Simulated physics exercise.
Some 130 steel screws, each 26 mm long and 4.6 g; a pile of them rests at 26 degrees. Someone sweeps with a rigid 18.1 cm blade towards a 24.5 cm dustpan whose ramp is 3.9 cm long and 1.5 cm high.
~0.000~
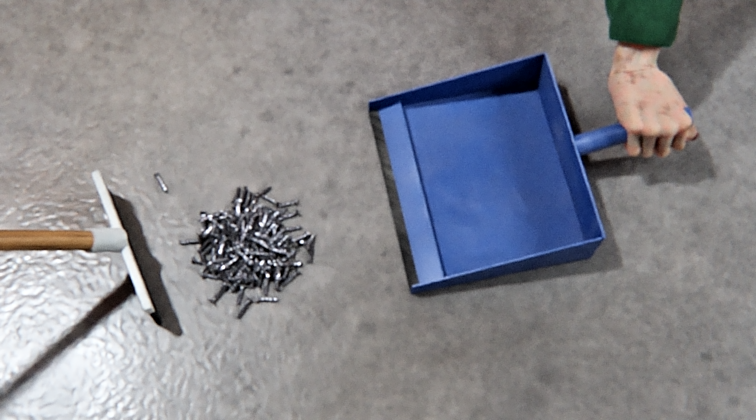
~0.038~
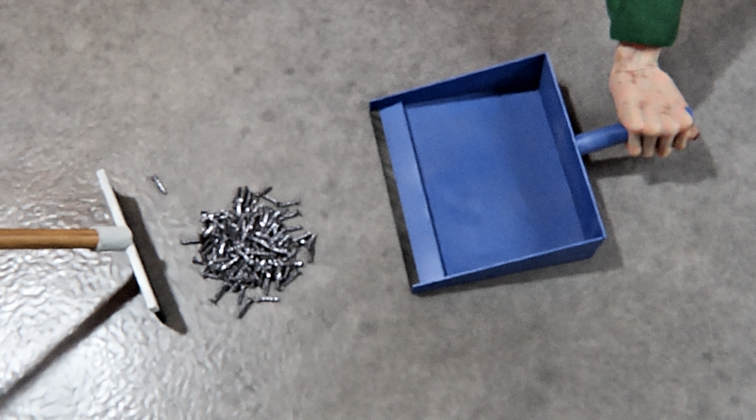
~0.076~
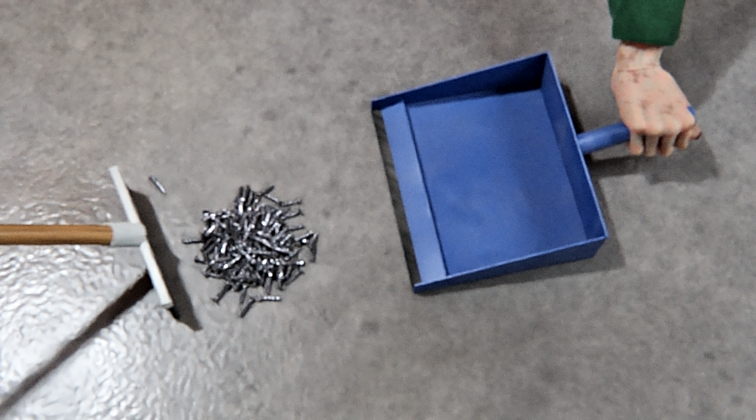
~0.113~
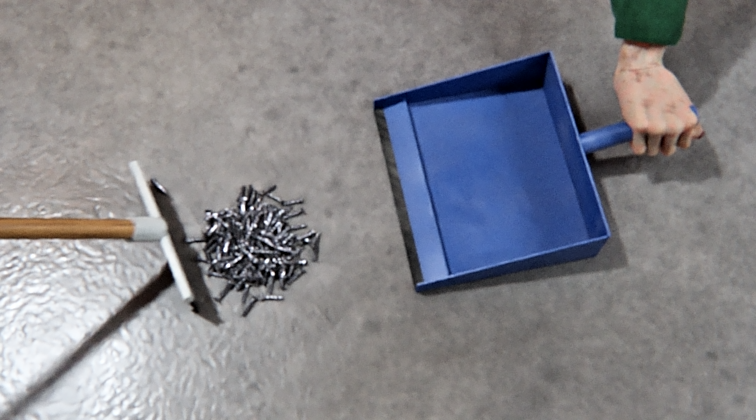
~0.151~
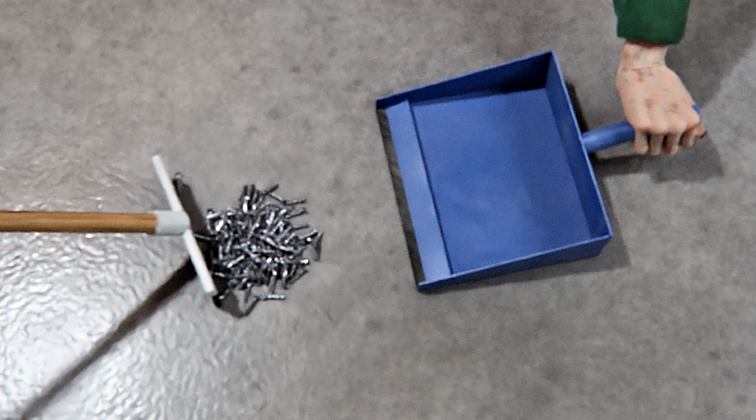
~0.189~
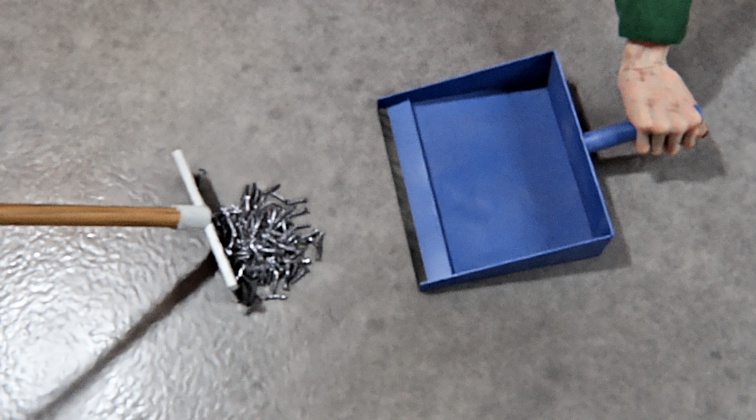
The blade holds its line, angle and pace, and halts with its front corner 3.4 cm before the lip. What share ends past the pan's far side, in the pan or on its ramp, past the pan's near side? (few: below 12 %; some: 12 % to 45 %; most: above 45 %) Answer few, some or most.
Far side: Few, pan: Some, near side: Few.
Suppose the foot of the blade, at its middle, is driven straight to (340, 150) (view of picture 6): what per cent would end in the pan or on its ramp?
About 15 per cent.
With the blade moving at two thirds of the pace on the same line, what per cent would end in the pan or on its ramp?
Then about 10 per cent.
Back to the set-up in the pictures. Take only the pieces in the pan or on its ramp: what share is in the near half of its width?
About 80 per cent.
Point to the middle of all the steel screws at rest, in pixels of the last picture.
Near (387, 206).
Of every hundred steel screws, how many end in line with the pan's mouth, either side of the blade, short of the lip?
Some 80 per cent.
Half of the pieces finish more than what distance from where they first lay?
Some 16 cm.
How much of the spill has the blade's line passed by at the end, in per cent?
About 0 per cent.
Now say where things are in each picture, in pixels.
Blade from (149, 309) to (99, 178), moved 0.0 cm, 0 of the pieces shifted so far; middle of the pieces at (253, 247); pan at (492, 179), in the first frame.
Blade from (154, 307) to (103, 177), moved 0.4 cm, 1 of the pieces shifted so far; middle of the pieces at (254, 247), in the second frame.
Blade from (167, 303) to (117, 174), moved 1.8 cm, 1 of the pieces shifted so far; middle of the pieces at (256, 246), in the third frame.
Blade from (188, 297) to (137, 168), moved 3.8 cm, 1 of the pieces shifted so far; middle of the pieces at (258, 246), in the fourth frame.
Blade from (211, 291) to (158, 163), moved 6.2 cm, 3 of the pieces shifted so far; middle of the pieces at (260, 245), in the fifth frame.
Blade from (233, 285) to (179, 157), moved 8.5 cm, 46 of the pieces shifted so far; middle of the pieces at (264, 242); pan at (500, 177). The blade's pace is about 0.61 m/s, heading 5 degrees away from the viewer's side, in the sixth frame.
Then, at 0.34 s, middle of the blade 14 cm from the lip; 0 % over the lip, far side 0 %, near side 0 %.
After 0.44 s, middle of the blade 8 cm from the lip; 0 % over the lip, far side 0 %, near side 0 %.
After 0.67 s, middle of the blade 5 cm from the lip; 15 % over the lip, far side 0 %, near side 0 %.
In the end, at 1.3 s, far side 0 %, pan 15 %, near side 0 %, in front of the lip or behind the blade 80 %.
